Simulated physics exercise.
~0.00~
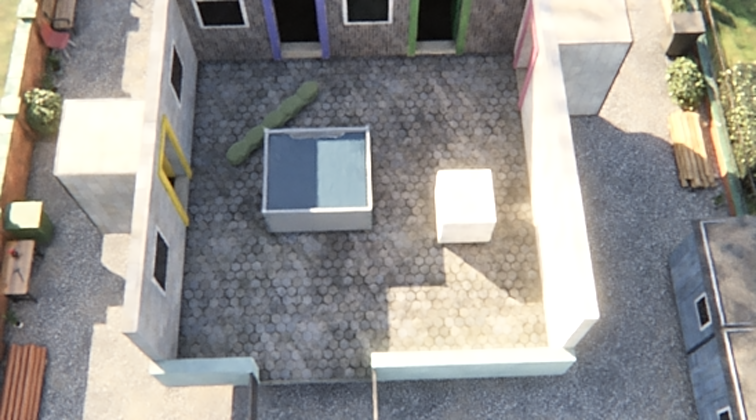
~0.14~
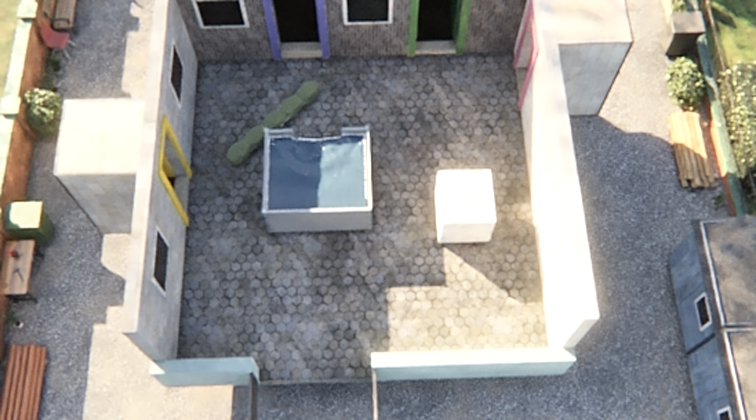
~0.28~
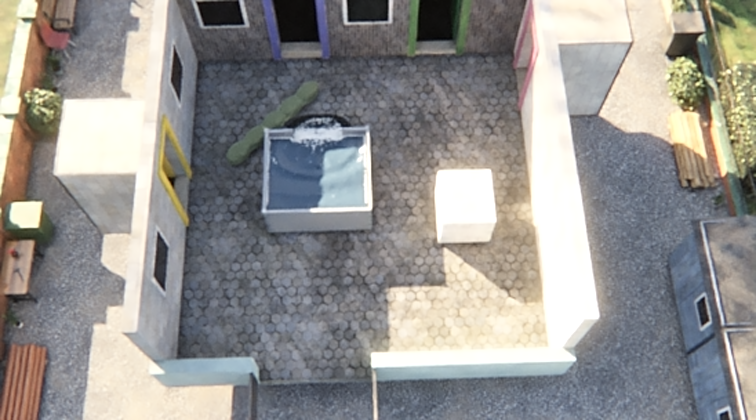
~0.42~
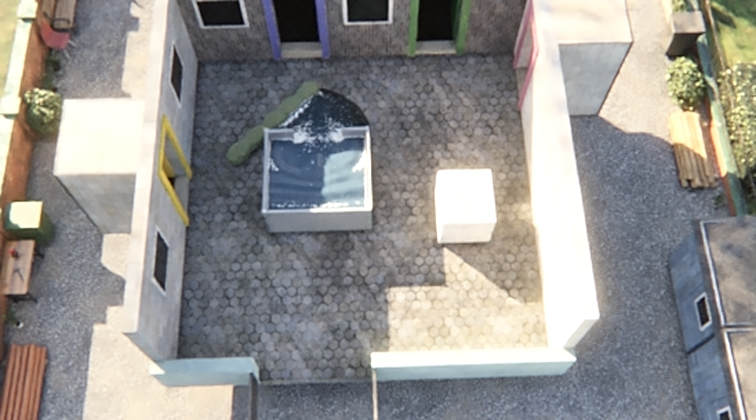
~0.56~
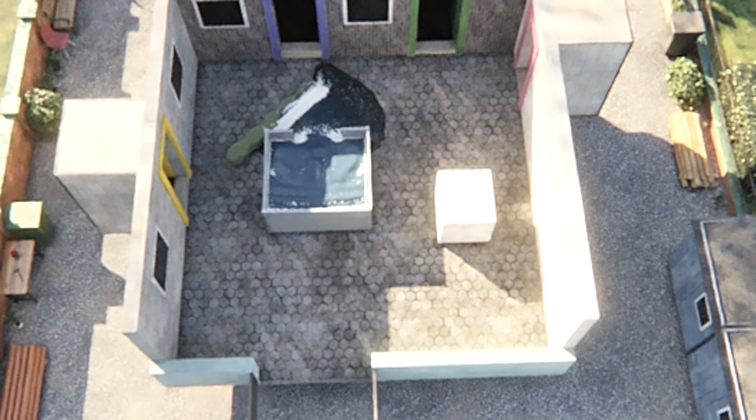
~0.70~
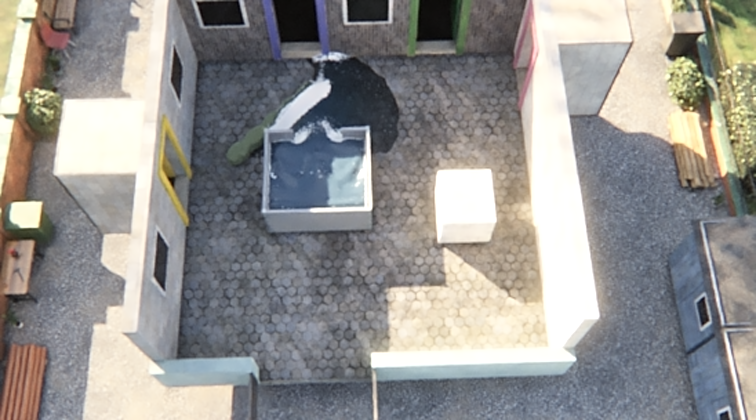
At first, a square tank of still water stands in a paved courtyard beside a long green shape and a white block. Water then breaks out through its far side, foams against the green shape, and spreads in a dark, widening patch toward the doors and to the right.
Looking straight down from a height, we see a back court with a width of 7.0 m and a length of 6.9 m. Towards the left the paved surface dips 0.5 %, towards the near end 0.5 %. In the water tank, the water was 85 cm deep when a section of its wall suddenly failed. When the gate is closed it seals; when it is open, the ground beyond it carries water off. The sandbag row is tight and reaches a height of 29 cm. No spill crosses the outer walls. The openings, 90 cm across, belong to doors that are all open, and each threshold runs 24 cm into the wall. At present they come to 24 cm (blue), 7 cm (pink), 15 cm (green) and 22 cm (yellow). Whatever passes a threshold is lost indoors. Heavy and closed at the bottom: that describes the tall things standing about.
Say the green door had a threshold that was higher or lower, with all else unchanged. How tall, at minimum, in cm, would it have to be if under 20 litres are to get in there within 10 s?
It would need to be about 10.5 cm tall.
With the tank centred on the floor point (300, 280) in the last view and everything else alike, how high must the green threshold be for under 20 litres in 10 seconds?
Some 12.0 cm.
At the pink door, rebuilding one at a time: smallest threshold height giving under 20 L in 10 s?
At the pink door it takes roughly 26 centimetres.
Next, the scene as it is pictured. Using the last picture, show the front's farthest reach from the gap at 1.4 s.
Pixel close to (443, 55).
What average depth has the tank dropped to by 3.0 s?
Average depth: Approx. 33 cm.
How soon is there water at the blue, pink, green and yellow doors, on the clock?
Door blue: 0.8 seconds; door pink: 2.0 seconds; door green: 1.3 seconds; door yellow: 2.2 seconds.
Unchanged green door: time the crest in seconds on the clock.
It peaks around 2.0 s.
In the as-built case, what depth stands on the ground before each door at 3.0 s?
Depths in cm - blue: 8, pink: 27, green: 14, yellow: 6.
After 1.4 s water covers 20 % of the floor, deepest (49 cm) near (296, 116); 12 cm at the green door, 0 litres in over its 15 cm threshold.
After 3.0 s water covers 40 % of the floor, deepest (34 cm) near (296, 116); 14 cm at the green door, 3 litres in over its 15 cm threshold.
After 10.0 s water covers 90 % of the floor, deepest (12 cm) near (543, 358); 6 cm at the green door, 3 litres in over its 15 cm threshold.
At the green door as built, the water arrived by 1.3 s and peaked near 17 cm at 2.0 s.
With a threshold of 9.5 cm, 27 litres would have come in within the 10 s; with 12.5 cm, 10 litres. So under 20 litres takes about 10.5 cm.
